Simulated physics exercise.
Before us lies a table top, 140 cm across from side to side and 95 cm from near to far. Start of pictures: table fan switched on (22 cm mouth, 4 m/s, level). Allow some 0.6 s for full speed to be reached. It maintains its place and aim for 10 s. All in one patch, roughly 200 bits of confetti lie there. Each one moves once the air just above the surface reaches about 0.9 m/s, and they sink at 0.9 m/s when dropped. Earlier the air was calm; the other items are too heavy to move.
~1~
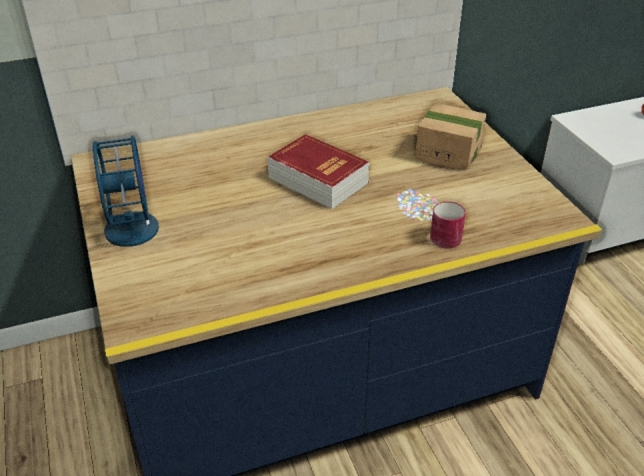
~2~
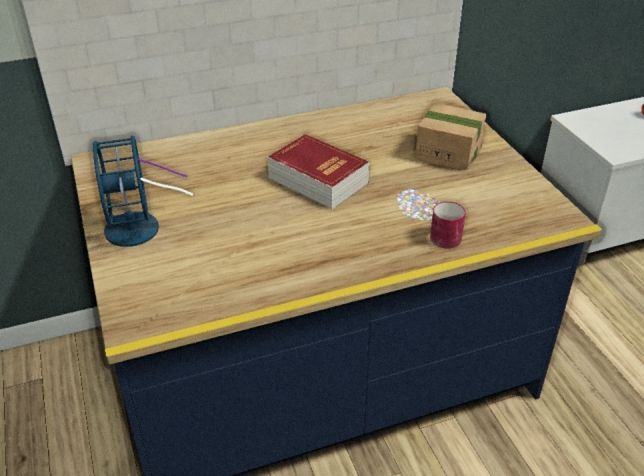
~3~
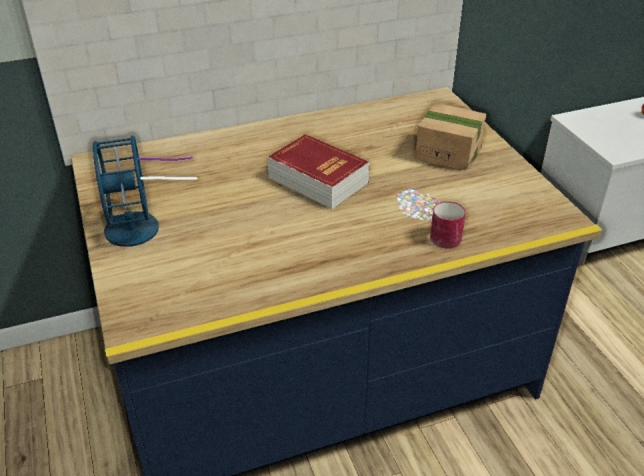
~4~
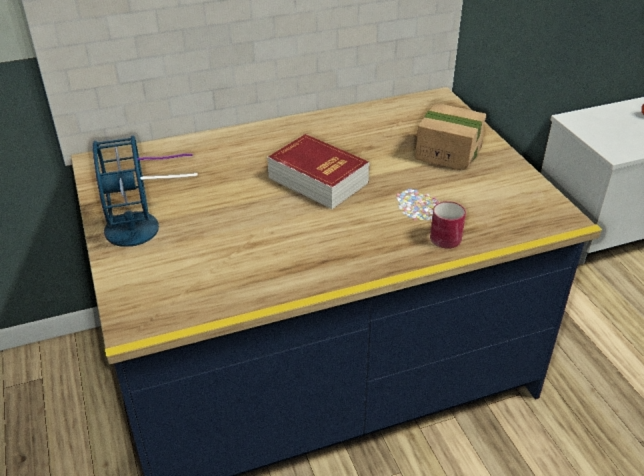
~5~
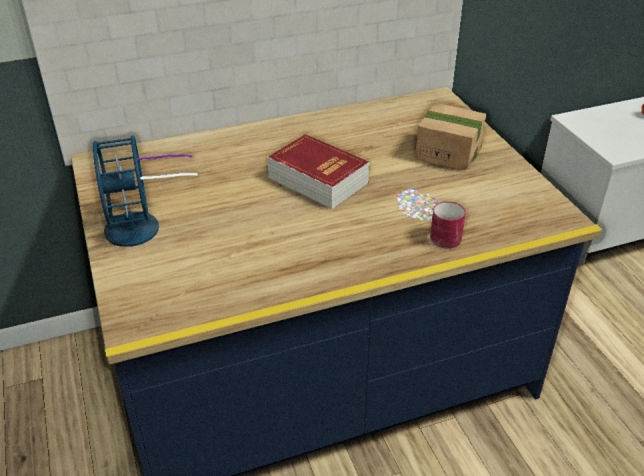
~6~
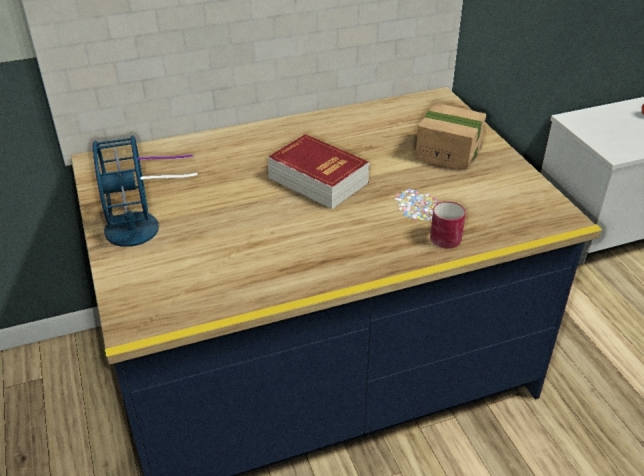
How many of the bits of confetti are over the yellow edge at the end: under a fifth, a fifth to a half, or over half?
I expect the share ending over that edge to be below one fifth of them.
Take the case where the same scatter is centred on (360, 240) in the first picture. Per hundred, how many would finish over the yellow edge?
Share at the end: About 70 %.
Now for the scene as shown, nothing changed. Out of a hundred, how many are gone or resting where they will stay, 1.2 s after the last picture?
The share is roughly 40 %.
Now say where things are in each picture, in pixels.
In the first picture, the middle of the bits of confetti is near (418, 205), none has stirred yet and the mouth of the table fan is at (122, 181).
In the second picture, the middle of the bits of confetti is near (418, 204), none has stirred yet and the yellow edge is centred on (379, 287).
In the third picture, the middle of the bits of confetti is near (418, 204), none has stirred yet, the top of a mug is at (450, 211) and the top of a box is at (453, 119).
In the fourth picture, the middle of the bits of confetti is near (418, 204) and none has stirred yet.
In the fifth picture, the middle of the bits of confetti is near (418, 204) and none has stirred yet.
In the sixth picture, the middle of the bits of confetti is near (419, 205) and about 1 % have left their places.
Then, 1.2 s after the last picture, 2 % are over the yellow edge; the middle of those still in play is near (417, 189); 40 % have settled or left.
Then, 2.4 s after the last picture, 2 % are over the yellow edge; the middle of those still in play is near (395, 195); 80 % have settled or left.
Then, 4.7 s after the last picture, 4 % are over the yellow edge; 92 % have settled or left.
Then, 9.2 s after the last picture, at the end, 4 % are over the yellow edge.
